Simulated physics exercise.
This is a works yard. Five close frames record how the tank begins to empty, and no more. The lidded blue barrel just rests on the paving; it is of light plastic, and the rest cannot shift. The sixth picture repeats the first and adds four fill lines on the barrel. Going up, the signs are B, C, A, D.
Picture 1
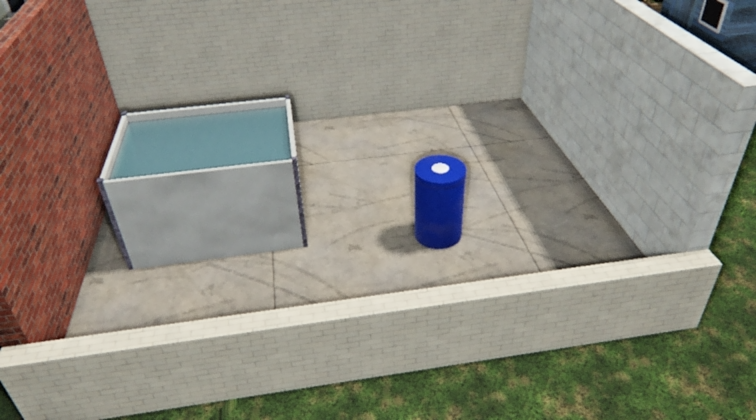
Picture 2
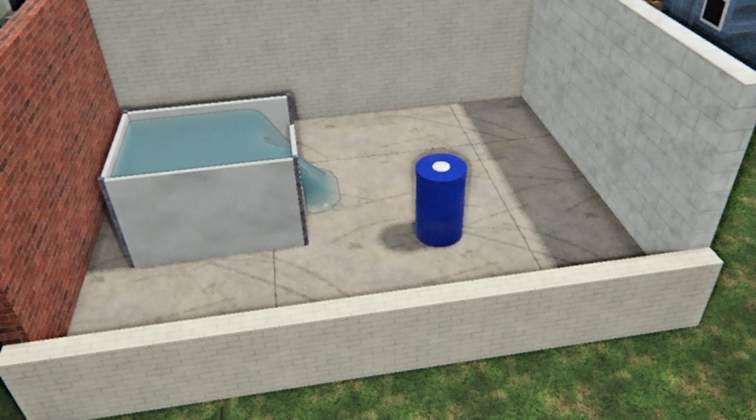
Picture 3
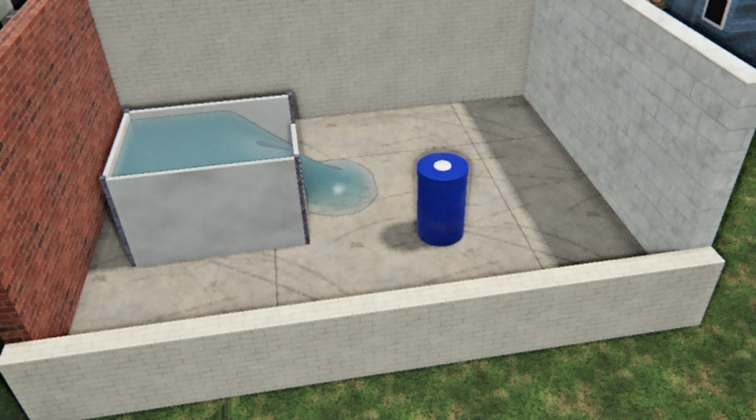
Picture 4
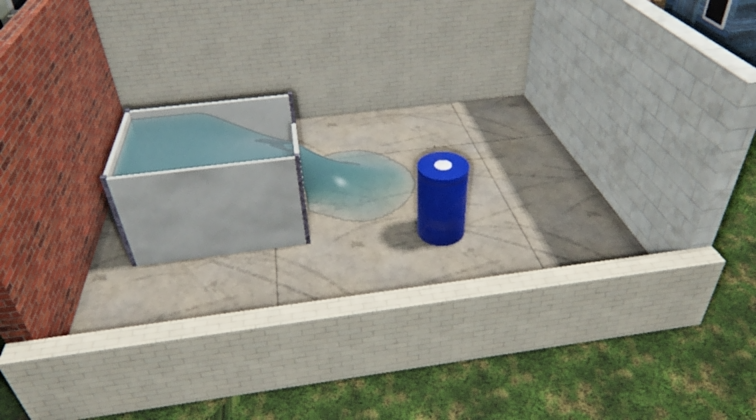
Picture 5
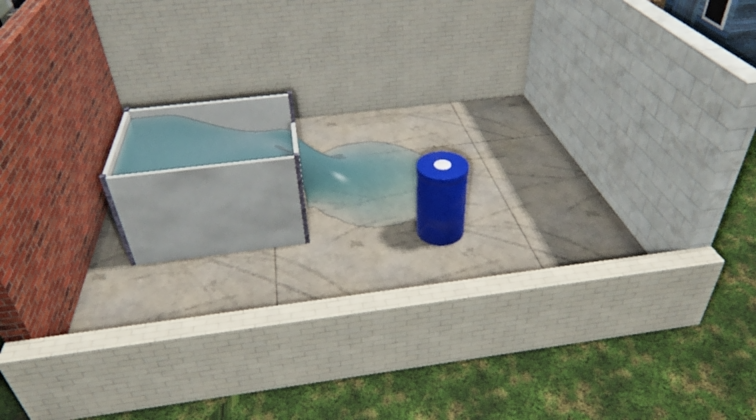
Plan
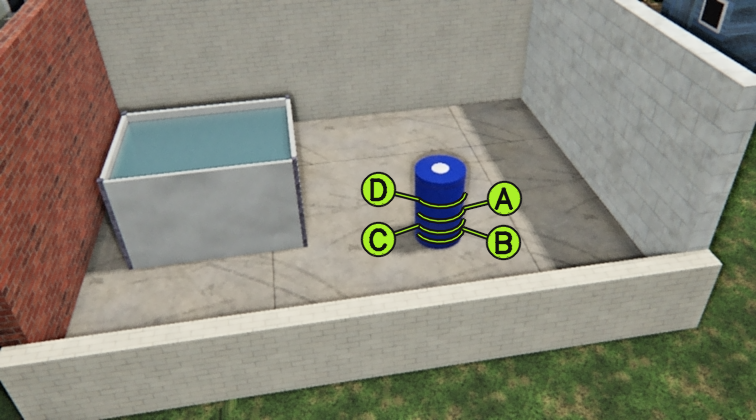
Water pouring from the right side of a large grey tank and spreading across a walled concrete yard beside a blue barrel.
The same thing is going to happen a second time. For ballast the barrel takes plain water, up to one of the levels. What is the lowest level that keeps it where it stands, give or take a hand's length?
Line C.
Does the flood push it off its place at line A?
No.
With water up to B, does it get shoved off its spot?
Yes, it does.
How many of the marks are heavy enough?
Three.
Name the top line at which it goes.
That would be B.
On the marked copy, A at (445, 220); B at (444, 241); C at (445, 232); D at (446, 206); from the bottom up B, C, A, D.
With A, it does not move.
With B, it is pushed about twice its own width away.
With C, it shifts by a finger or two and stays.
With D, it does not move.
